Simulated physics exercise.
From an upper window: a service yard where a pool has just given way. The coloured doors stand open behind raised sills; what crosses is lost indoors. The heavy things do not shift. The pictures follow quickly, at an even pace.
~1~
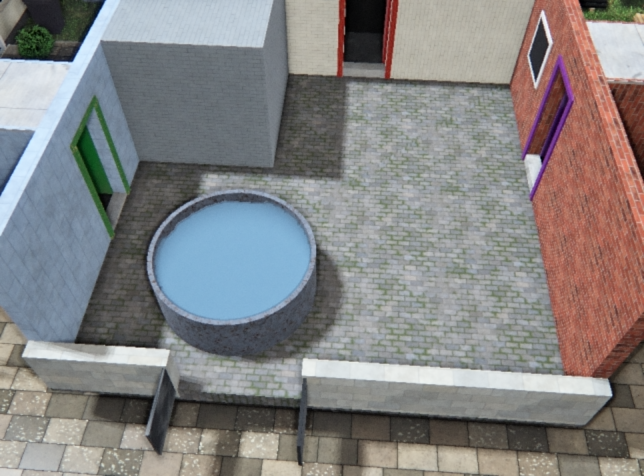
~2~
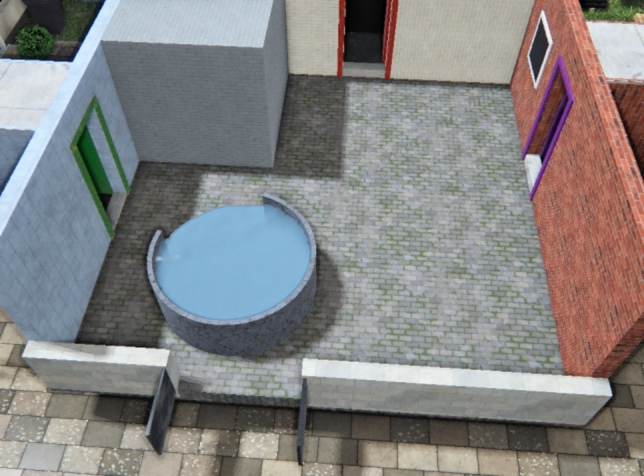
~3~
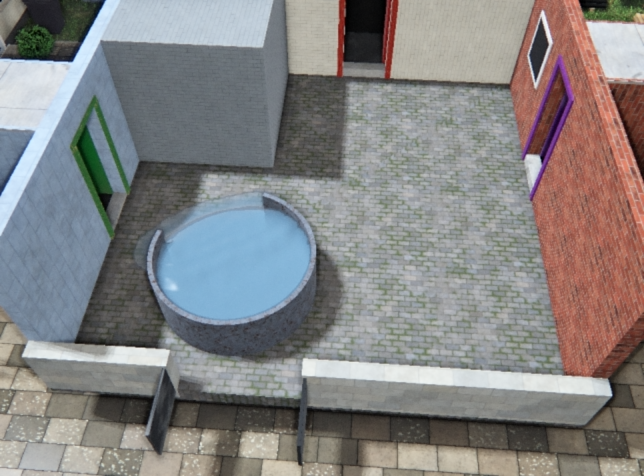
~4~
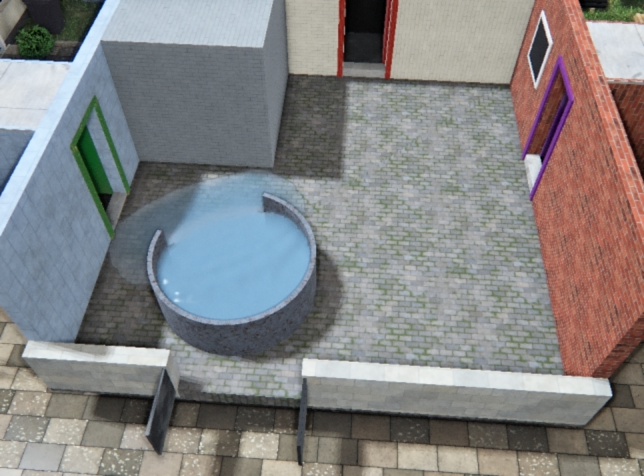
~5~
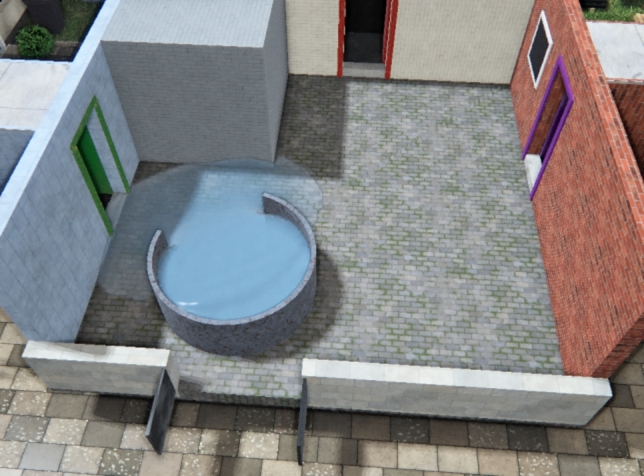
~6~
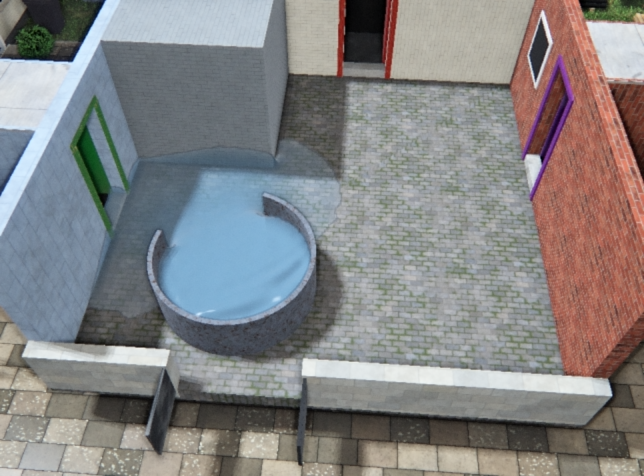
Walled paved yard with coloured doors, a round tank of still water opening on its far side and water spreading outward.
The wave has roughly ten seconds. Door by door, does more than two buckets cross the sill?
One by one: The green door lets in a lot; the purple door admits no more than that; the red door admits no more than that.
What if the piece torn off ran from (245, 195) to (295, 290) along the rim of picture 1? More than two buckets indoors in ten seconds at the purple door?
Then: Purple door passes that mark.
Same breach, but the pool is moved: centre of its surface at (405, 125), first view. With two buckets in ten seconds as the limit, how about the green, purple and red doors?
Green lets less in; purple lets less in; red passes that mark.
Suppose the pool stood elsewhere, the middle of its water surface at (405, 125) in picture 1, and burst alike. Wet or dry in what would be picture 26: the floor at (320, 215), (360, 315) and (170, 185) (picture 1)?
In that order: Awash, covered, dry.
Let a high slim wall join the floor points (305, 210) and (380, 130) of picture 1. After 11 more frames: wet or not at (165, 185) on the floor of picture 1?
There: Awash.
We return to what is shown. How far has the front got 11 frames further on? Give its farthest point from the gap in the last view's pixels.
Roughly at (397, 79).
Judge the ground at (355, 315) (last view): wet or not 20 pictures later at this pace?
At that place: Dry.
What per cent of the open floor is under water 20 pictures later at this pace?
Some 70 per cent.
A moment on, water covers 25 % of the floor; the green door far over two buckets in, the purple door not reached, the red door not reached.
Next, water covers 40 % of the floor; the green door far over two buckets in, the purple door not reached, the red door wet at the sill, nothing in.
Then, water covers 70 % of the floor; the green door far over two buckets in, the purple door not reached, the red door wet at the sill, nothing in.
Later, water covers 90 % of the floor; the green door far over two buckets in, the purple door wet at the sill, nothing in, the red door wet at the sill, nothing in.
In the end, water covers 95 % of the floor; the green door far over two buckets in, the purple door wet at the sill, nothing in, the red door wet at the sill, nothing in.
